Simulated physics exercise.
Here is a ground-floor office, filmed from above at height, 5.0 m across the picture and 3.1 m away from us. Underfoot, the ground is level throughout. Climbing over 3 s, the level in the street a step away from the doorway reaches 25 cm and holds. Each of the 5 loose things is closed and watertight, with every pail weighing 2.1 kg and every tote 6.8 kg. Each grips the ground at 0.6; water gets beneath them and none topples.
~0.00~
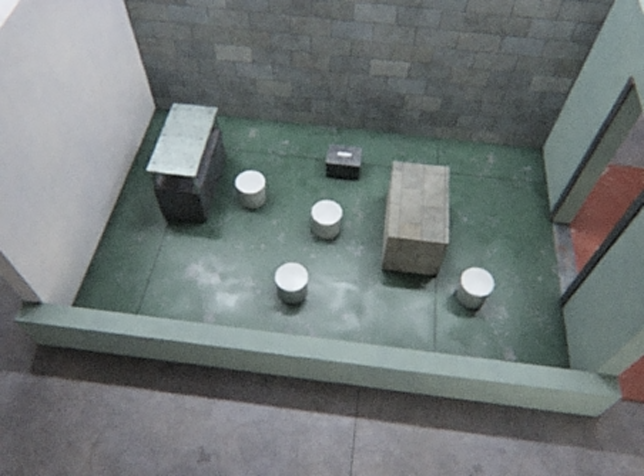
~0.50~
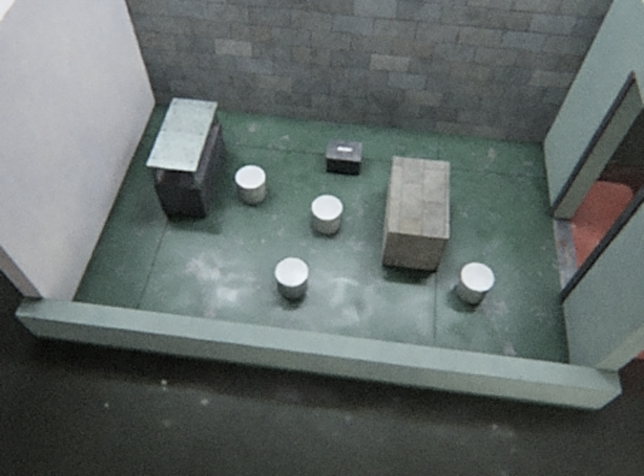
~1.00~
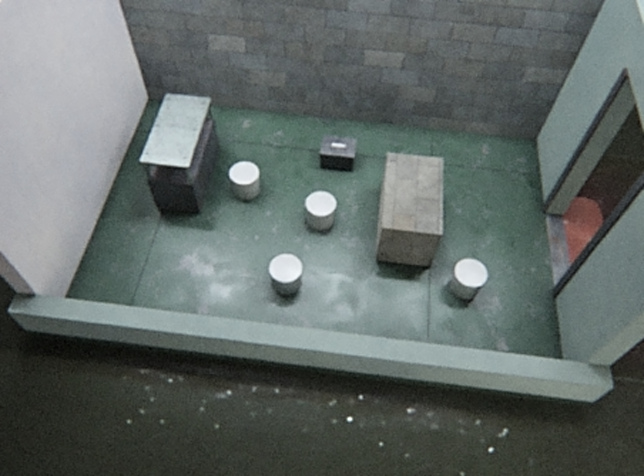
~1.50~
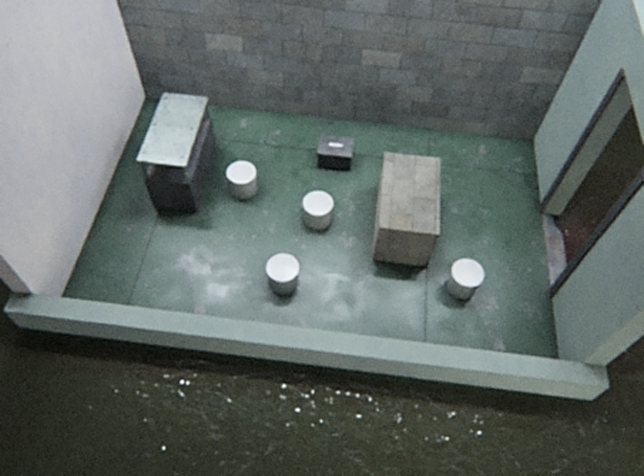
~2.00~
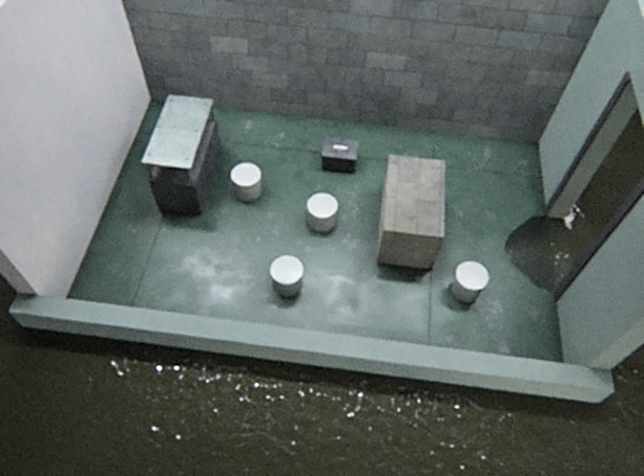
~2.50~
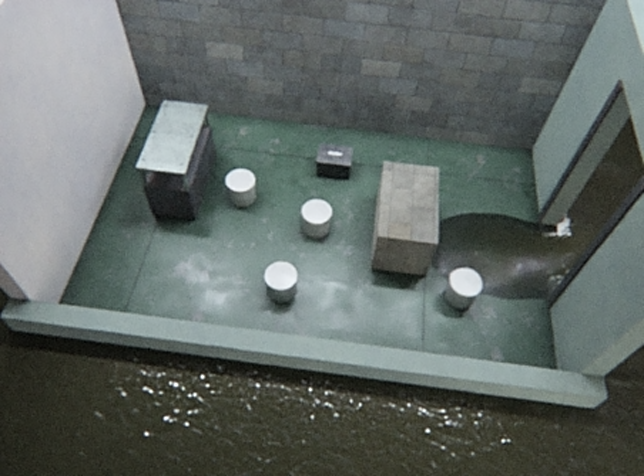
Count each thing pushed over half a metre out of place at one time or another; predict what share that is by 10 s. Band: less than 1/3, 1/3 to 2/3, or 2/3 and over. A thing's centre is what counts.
Going by this, the fraction will be in the middle third.
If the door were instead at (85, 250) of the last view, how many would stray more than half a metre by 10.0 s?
Result: 4.
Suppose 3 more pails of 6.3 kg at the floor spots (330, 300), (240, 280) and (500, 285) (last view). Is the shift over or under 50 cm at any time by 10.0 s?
Respectively, lower, lower and higher.
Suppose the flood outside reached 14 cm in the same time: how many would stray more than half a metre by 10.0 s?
Count under that change: 2.
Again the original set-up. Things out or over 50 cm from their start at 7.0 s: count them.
I count 2 of them.
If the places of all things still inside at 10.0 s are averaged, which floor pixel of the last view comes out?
Somewhere near (267, 199).
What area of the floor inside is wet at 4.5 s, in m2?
About 6.5 m2.
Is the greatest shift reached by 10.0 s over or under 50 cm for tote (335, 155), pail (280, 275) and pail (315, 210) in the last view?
One by one: Below; above; below.
After 3.5 s 1 of 5 are over 50 cm from their spots; 0 afloat.
After 4.5 s 1 of 5 are over 50 cm from their spots; 1 afloat.
After 7.0 s 2 of 5 are over 50 cm from their spots; 3 afloat.
After 10.0 s 2 of 5 are over 50 cm from their spots, and 2 have been at some point; 3 afloat.
